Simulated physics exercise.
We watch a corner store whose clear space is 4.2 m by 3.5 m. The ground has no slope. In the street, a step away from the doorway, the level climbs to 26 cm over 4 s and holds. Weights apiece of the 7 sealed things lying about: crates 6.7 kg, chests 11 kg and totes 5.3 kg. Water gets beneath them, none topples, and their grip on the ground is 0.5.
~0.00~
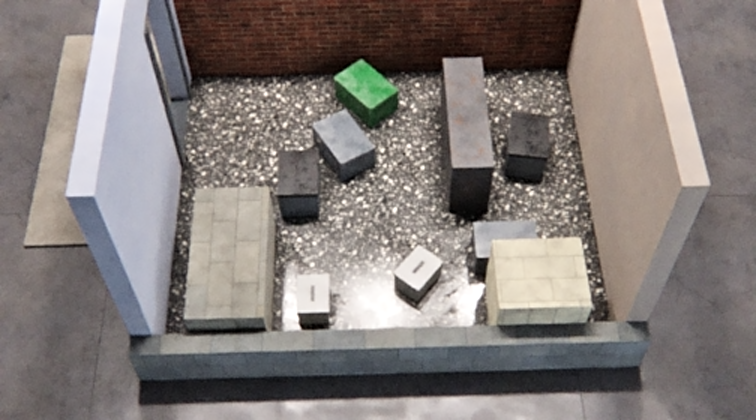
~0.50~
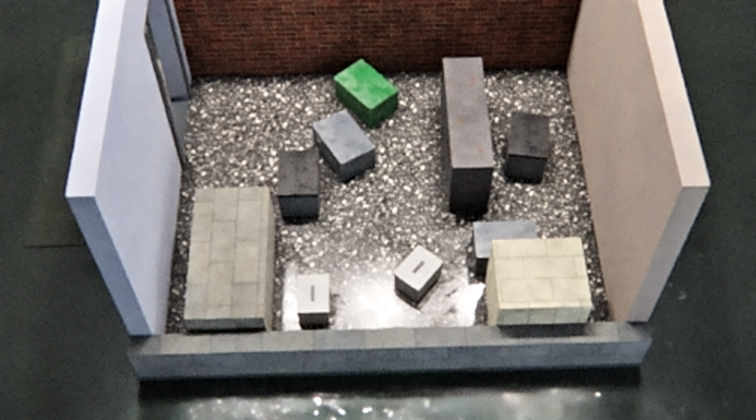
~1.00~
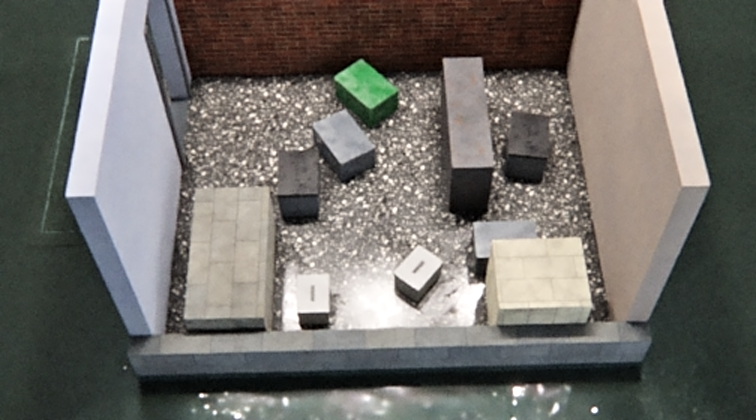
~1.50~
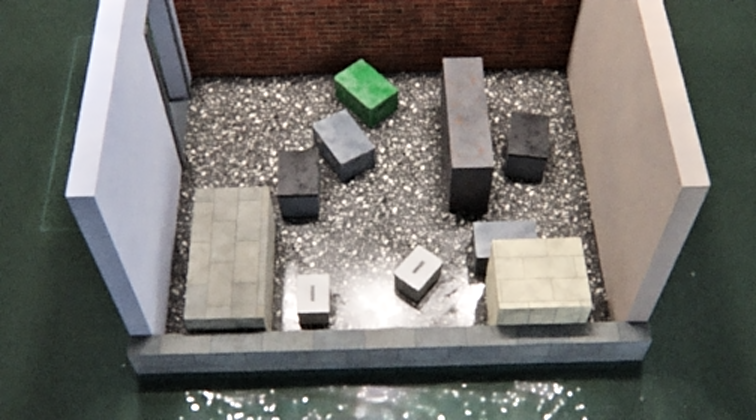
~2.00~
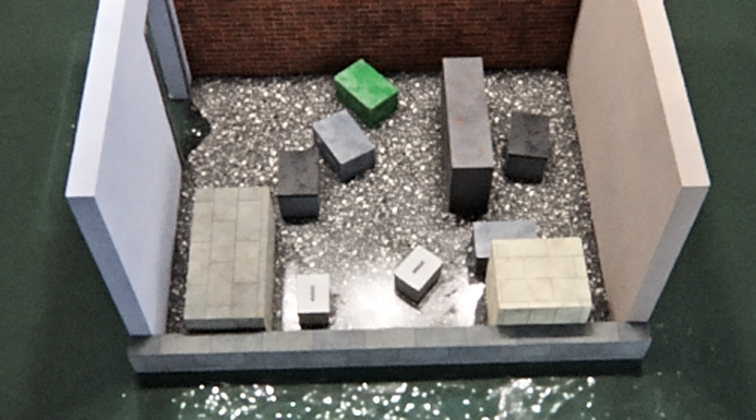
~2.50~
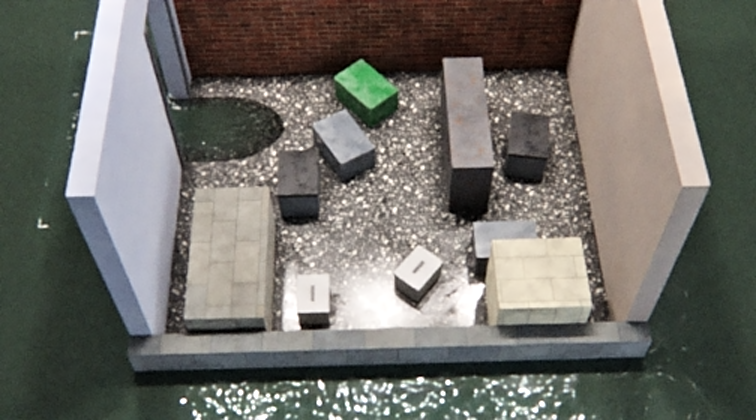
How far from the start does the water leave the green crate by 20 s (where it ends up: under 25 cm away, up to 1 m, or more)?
The green crate slides a little.
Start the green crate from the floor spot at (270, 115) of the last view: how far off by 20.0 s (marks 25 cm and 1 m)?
It ends far away.
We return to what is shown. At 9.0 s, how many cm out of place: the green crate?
About 60 cm.
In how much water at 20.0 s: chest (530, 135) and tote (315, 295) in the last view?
Roughly 20 and 19 cm.
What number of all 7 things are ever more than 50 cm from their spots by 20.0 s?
I count 7.
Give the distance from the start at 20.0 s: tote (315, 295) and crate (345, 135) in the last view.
In that order: 200 cm, 30 cm.
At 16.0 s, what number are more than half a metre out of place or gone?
By then 6.
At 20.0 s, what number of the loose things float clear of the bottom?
At that moment 7.
After 4.0 s the green crate is near (391, 76), 0.3 m from its start, aground; 0 afloat.
After 9.0 s the green crate is near (423, 67), 0.6 m from its start, afloat; 7 afloat.
After 16.0 s the green crate is near (426, 66), 0.7 m from its start, afloat; 7 afloat.
After 20.0 s the green crate is near (426, 62), 0.7 m from its start, afloat; 7 afloat.
